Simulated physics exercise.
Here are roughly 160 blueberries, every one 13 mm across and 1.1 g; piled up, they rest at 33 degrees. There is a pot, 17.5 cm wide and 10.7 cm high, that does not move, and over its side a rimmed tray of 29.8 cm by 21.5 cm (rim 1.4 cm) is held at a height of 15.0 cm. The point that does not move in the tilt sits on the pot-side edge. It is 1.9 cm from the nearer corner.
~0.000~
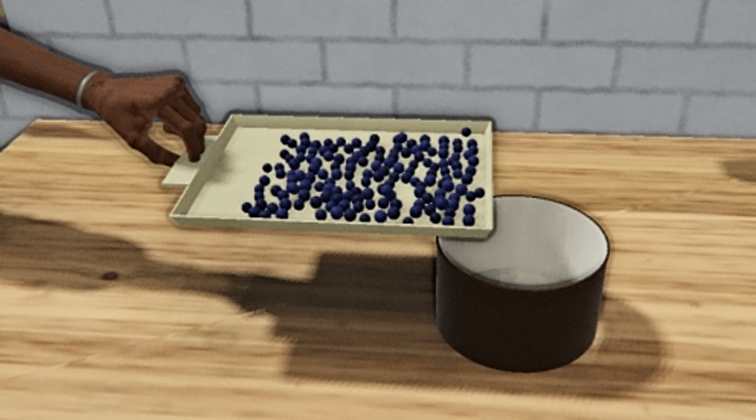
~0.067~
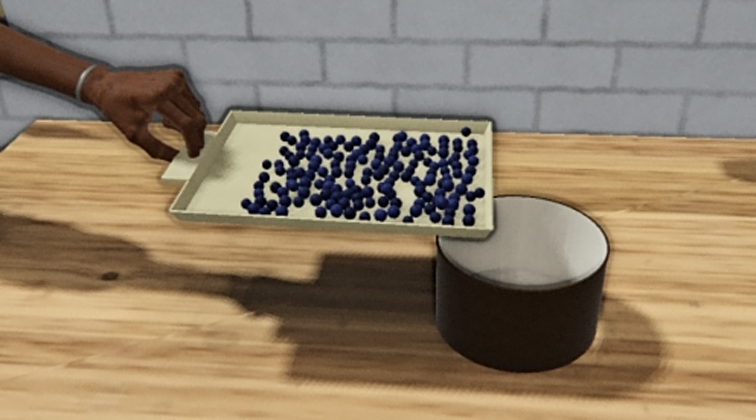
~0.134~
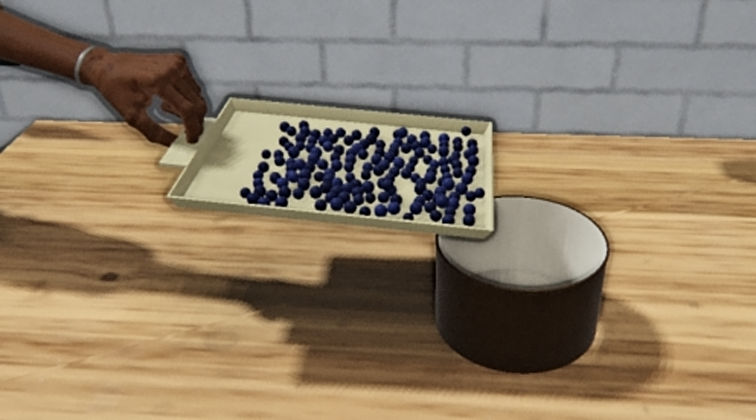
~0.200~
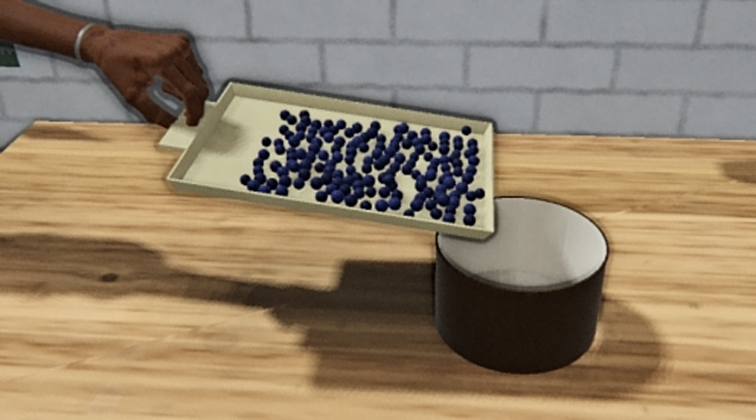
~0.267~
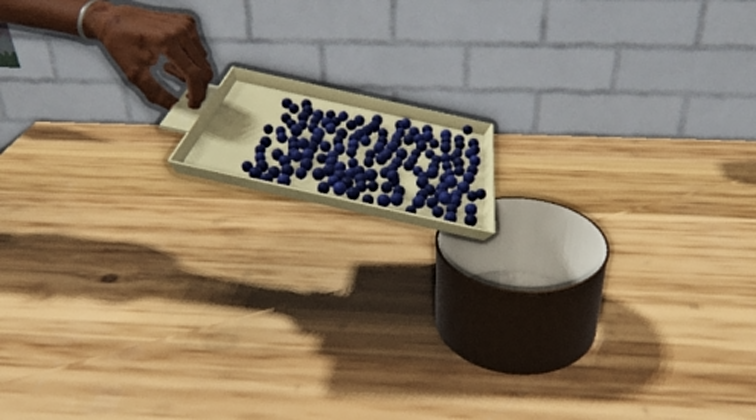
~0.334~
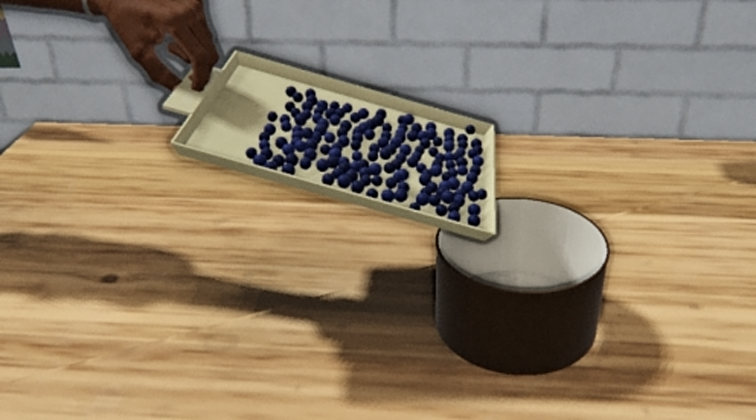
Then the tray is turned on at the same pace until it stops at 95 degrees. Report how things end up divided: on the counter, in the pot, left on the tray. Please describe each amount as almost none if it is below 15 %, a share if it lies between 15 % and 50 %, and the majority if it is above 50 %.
Counter: A sizeable amount; pot: The greater amount; tray: A minor amount.
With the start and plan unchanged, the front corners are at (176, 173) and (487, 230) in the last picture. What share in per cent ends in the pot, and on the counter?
Pot 65 % / counter 35 %.
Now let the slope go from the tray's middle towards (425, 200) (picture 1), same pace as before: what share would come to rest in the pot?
Some 65 per cent.
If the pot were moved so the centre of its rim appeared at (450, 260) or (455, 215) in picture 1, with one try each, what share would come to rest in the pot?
Around 30 per cent, then around 35 per cent.
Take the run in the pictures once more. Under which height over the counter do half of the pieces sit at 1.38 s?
About 16 centimetres.
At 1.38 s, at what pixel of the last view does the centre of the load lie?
Roughly pixel (508, 188).
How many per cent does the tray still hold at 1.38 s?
Roughly 60 percent of the load, I'd say.
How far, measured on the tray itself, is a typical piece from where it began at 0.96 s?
By then it sits near 6 cm from where it began.
Then, at 0.96 s, tilt 53 degrees; the tray holds 100 %, the pot 0 %.
Then, at 1.38 s, tilt 78 degrees; the tray holds 60 %, the pot 20 %.
After 1.88 s, tilt 95 degrees; the tray holds 0 %, the pot 75 %.
At rest (2.3 s), counter 25 %, pot 75 %, tray 0 %.
